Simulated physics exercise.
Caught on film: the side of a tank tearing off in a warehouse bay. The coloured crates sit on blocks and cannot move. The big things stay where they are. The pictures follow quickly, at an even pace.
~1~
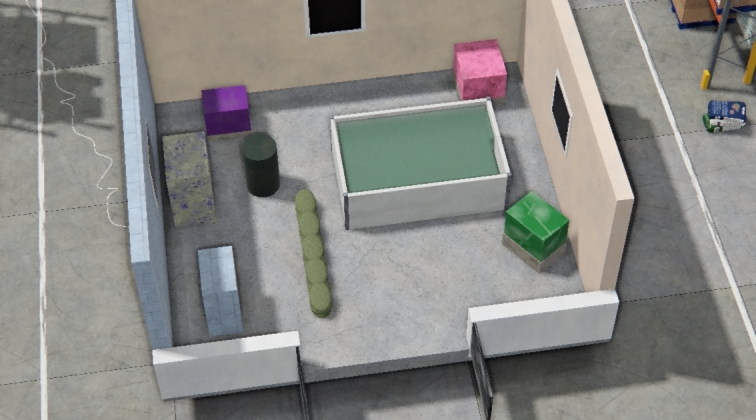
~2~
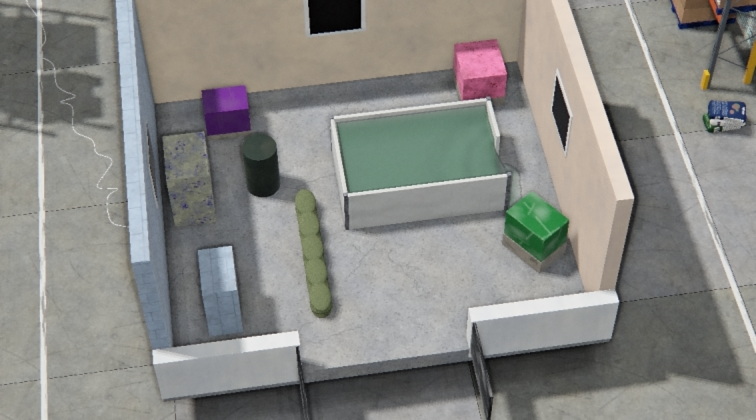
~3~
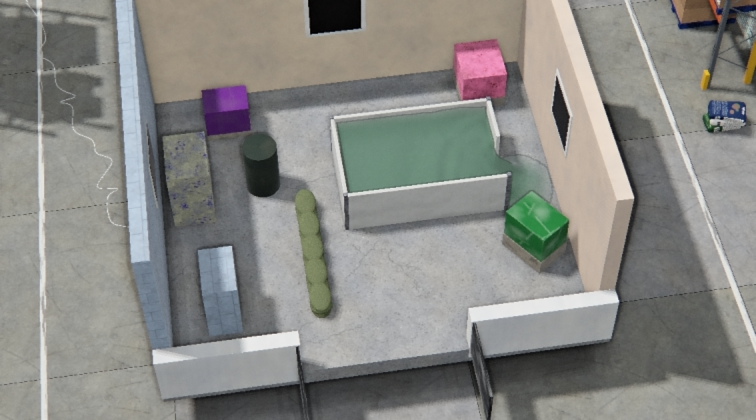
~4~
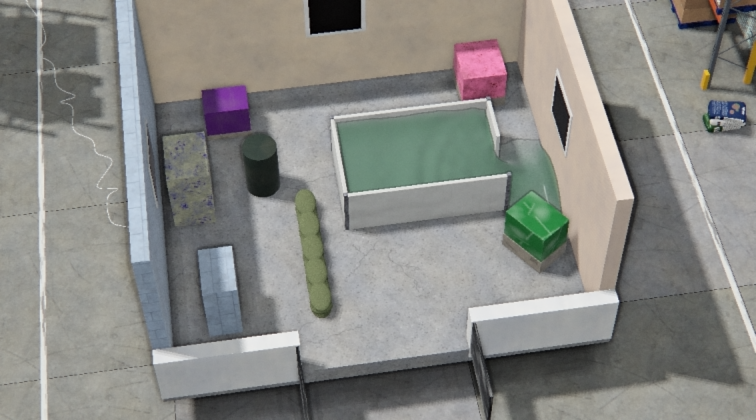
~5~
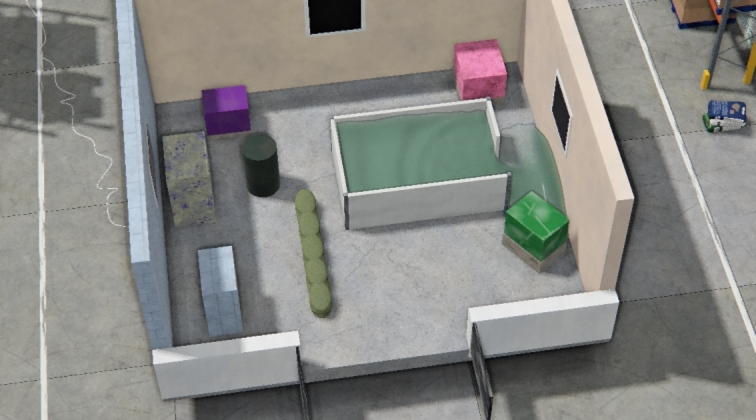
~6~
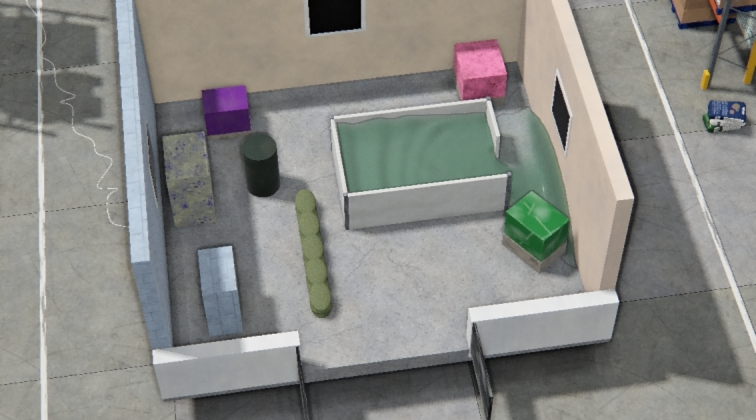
In a walled warehouse bay, a low white tank of green water sits whole and still among colored boxes and a dark barrel. Then its right side breaks open, and water pours through the gap, spreading in a thin sheet toward the right wall and the green box as ripples cross the tank.
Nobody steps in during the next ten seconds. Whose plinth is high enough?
In the end: The purple crate is wetted; the green crate is wetted; the pink crate is wetted.
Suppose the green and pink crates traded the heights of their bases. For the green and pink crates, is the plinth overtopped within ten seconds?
Then: The green one ends up wet, the pink one is topped.
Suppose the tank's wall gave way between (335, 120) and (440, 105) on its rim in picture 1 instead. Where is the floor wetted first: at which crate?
The pink-painted one.
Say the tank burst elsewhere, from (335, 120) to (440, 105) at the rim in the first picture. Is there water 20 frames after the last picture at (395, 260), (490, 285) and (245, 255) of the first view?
One after the other: Not flooded, free of water, awash.
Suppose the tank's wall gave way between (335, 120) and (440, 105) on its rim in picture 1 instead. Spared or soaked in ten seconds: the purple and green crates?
Purple crate is wetted; green crate keeps dry.
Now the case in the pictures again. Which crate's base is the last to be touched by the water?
It is the crate marked purple.
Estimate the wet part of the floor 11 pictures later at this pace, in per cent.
Near 30 in a hundred.
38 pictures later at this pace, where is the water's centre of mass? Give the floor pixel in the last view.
At about (397, 177).
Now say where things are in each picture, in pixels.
The first frame shows the water tank at (419, 149) is whole and still.
In the second frame, water pours out at (499, 178) and has run to a hidden place.
In the third frame, water pours out at (499, 179) and has run to (543, 171).
In the fourth frame, the front is at a hidden place, out from the gap at (499, 180).
In the fifth frame, water pours out at (499, 180) and has run to (568, 243).
In the sixth frame, the front is at (574, 262), out from the gap at (499, 179).
A moment on, water covers 15 % of the floor; the purple crate not reached, the green crate water round its plinth, the pink crate water round its plinth.
Next, water covers 30 % of the floor; the purple crate not reached, the green crate water round its plinth, the pink crate water round its plinth.
Then, water covers 60 % of the floor; the purple crate water round its plinth, the green crate water round its plinth, the pink crate water round its plinth.
Later, water covers 80 % of the floor; the purple crate water round its plinth, the green crate water round its plinth, the pink crate water round its plinth.
In the end, water covers 95 % of the floor; the purple crate was topped, the green crate was topped, the pink crate was topped.
